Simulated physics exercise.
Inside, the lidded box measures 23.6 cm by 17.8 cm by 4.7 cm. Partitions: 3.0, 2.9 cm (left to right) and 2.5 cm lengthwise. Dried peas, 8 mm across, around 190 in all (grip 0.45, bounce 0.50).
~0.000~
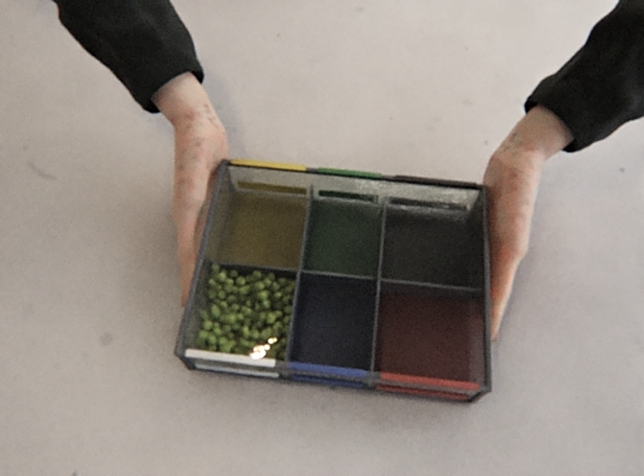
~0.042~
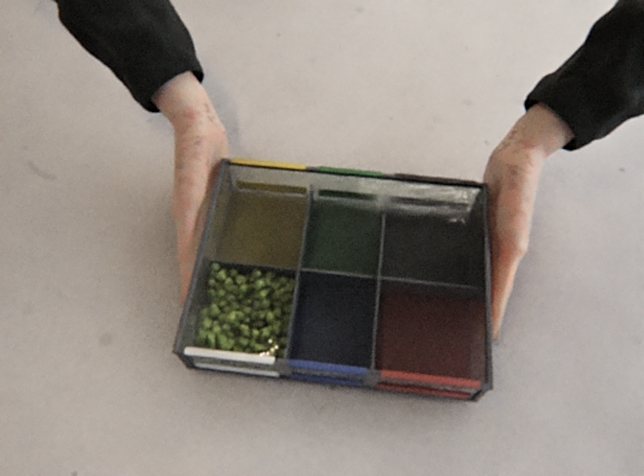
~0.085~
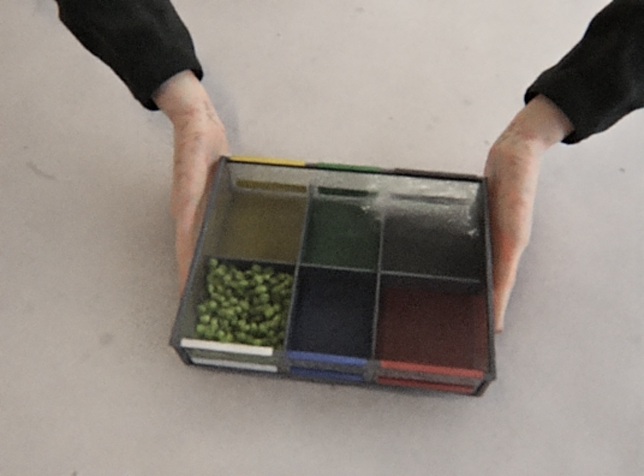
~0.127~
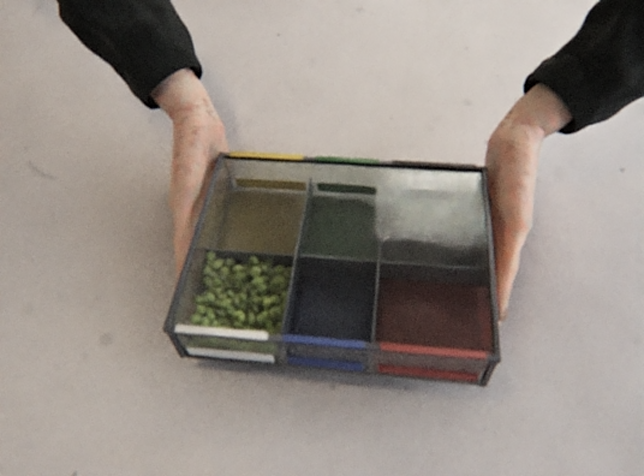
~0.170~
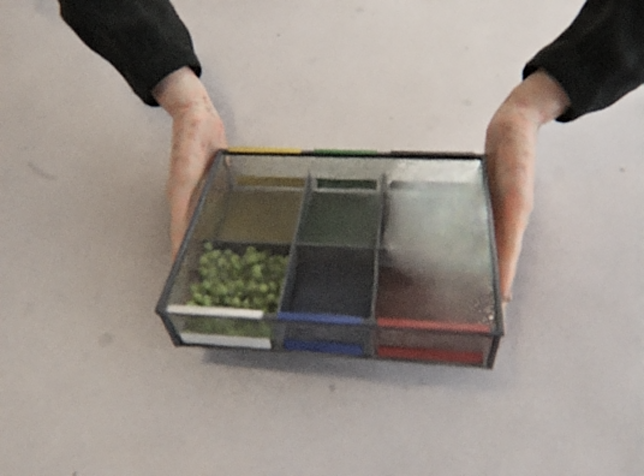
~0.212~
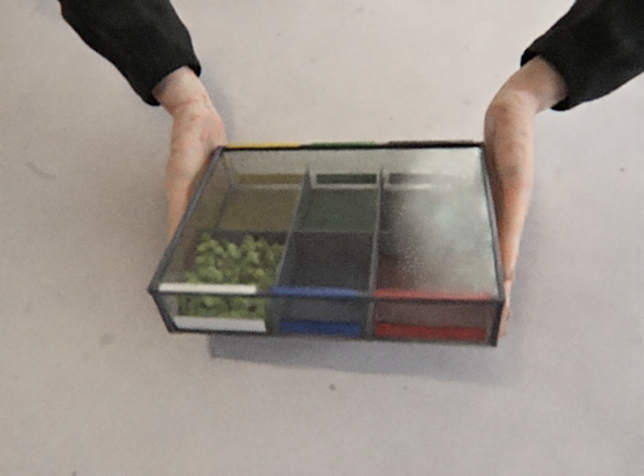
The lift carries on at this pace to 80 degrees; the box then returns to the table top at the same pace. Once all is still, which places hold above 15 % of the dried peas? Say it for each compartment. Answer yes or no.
Red: No, blue: No, green: No, yellow: Yes, white: Yes, black: No.
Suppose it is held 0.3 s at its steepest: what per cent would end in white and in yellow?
White 30; yellow 70.
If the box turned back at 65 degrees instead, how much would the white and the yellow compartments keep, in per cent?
Then: White 70, yellow 30.
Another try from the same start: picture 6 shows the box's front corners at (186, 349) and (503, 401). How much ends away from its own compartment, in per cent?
Then about 25 per cent.
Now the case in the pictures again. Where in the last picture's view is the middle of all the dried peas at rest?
Near (248, 236).
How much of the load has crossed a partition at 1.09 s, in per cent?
Some 60 per cent.
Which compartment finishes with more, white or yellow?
The yellow one has more.
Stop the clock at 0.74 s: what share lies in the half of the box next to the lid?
About 50 per cent.
Then, at 0.74 s, tilt 78 degrees; yellow 30 %, white 70 %.
After 1.09 s, tilt 32 degrees; yellow 60 %, white 40 %.
Then, at 1.53 s, tilt 0 degrees; yellow 60 %, white 40 %.
By 2.2 s all is still; red 0 %, blue 0 %, green 0 %, yellow 60 %, white 40 %, black 0 %.
